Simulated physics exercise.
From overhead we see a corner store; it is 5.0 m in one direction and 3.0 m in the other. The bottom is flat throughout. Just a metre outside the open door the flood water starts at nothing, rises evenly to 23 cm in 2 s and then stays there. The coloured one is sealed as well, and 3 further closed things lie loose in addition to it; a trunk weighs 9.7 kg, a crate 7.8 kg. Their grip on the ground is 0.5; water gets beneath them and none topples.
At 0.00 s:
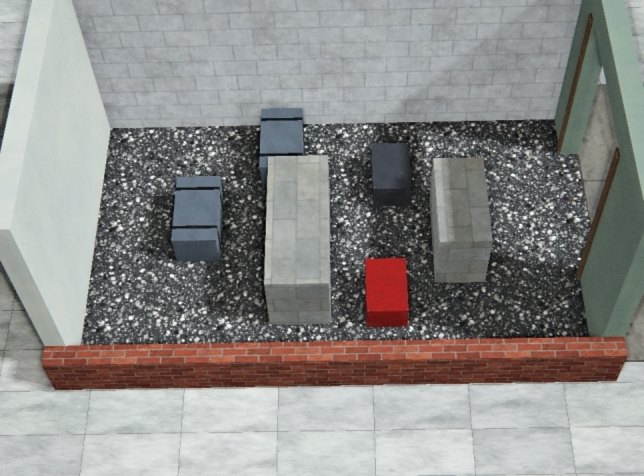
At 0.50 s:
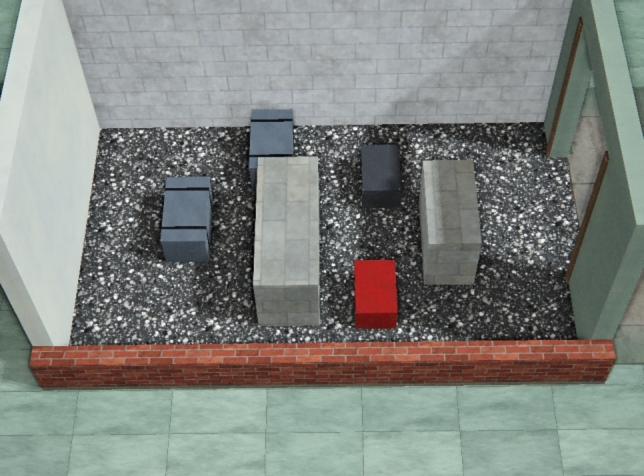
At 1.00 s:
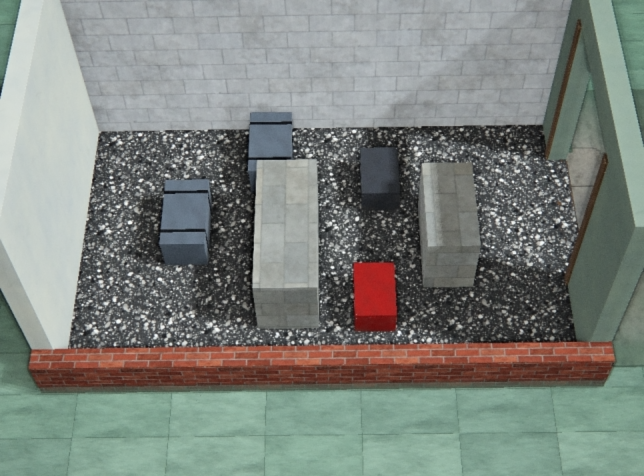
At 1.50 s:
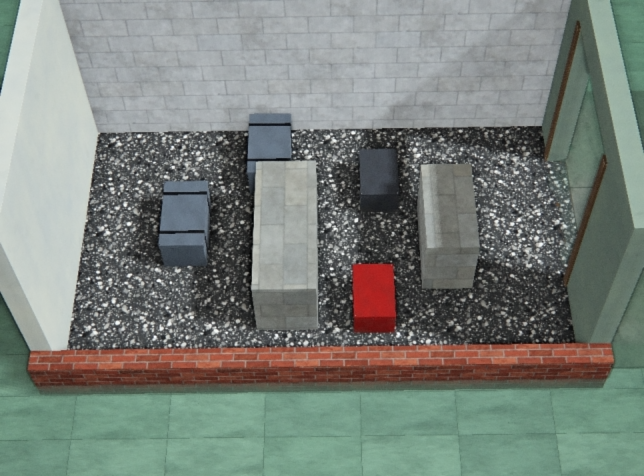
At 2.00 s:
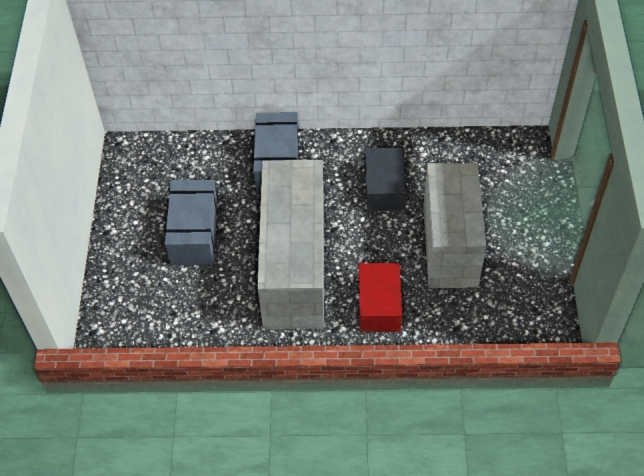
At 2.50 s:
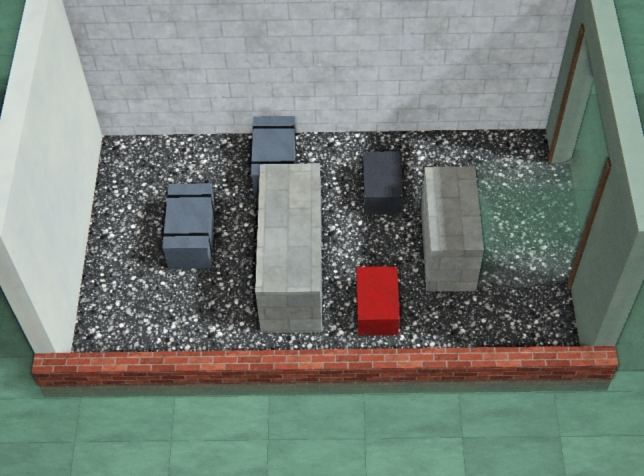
A walled room with a speckled floor held a red crate, gray blocks and bluish boxes, none of which moved, as greenish water covered the paving outside and then spread in through the right-hand opening.
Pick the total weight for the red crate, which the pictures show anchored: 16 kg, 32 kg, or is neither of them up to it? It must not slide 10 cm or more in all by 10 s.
32 kg is needed.
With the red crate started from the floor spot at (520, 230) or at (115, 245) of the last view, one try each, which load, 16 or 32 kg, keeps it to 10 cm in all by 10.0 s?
First try none suffices, second try none suffices.
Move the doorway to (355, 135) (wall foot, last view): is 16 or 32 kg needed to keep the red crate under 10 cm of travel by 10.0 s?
Note: Neither mass keeps it.
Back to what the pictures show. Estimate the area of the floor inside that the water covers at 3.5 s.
That flooded area is roughly 5.0 m2.
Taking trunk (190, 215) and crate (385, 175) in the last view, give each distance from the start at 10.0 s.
Respectively 60 and 200 cm.
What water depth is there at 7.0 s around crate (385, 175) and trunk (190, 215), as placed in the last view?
Close to 5 and 5 centimetres.
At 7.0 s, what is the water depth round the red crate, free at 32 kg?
Close to 6 cm deep.
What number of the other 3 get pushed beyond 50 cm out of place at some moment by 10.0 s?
My count gives 3.
After 3.5 s the red crate would be 0 cm from its start with 16 kg and 0 cm from its start with 32 kg; 0 cm of water round it then.
After 4.5 s the red crate would be 0 cm from its start with 16 kg and 0 cm from its start with 32 kg; 2 cm of water round it then.
After 7.0 s the red crate would be 9 cm from its start with 16 kg and 0 cm from its start with 32 kg; 6 cm of water round it then.
After 10.0 s the red crate would be 68 cm from its start with 16 kg and 0 cm from its start with 32 kg; 8 cm of water round it then.
